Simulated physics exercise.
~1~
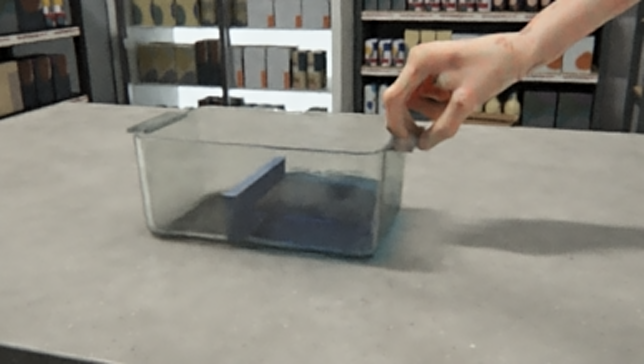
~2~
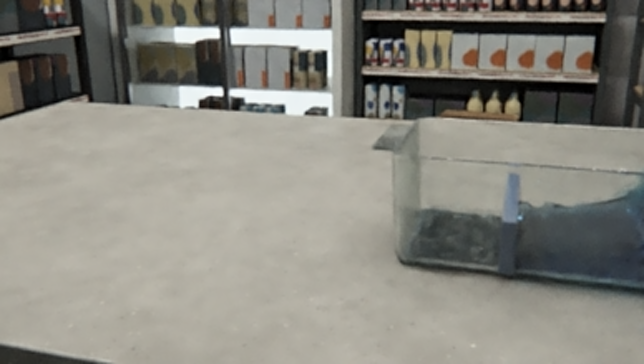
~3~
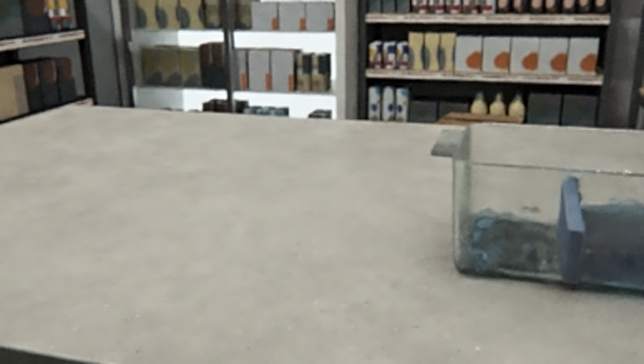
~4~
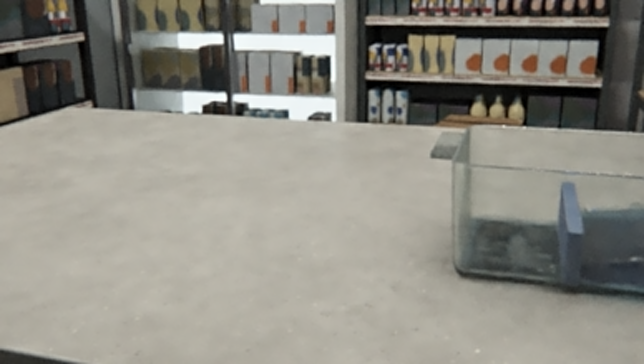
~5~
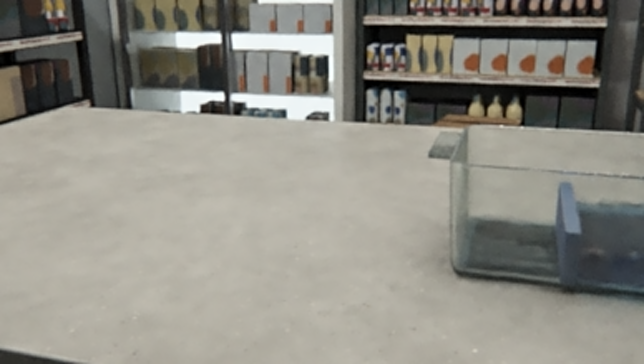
A hand gripped the rim of a divided glass food box on a grey counter and pulled it rightwards, the bluish water inside shifting, until the box came to rest partly out of view at the right, with a little water left of the divider.
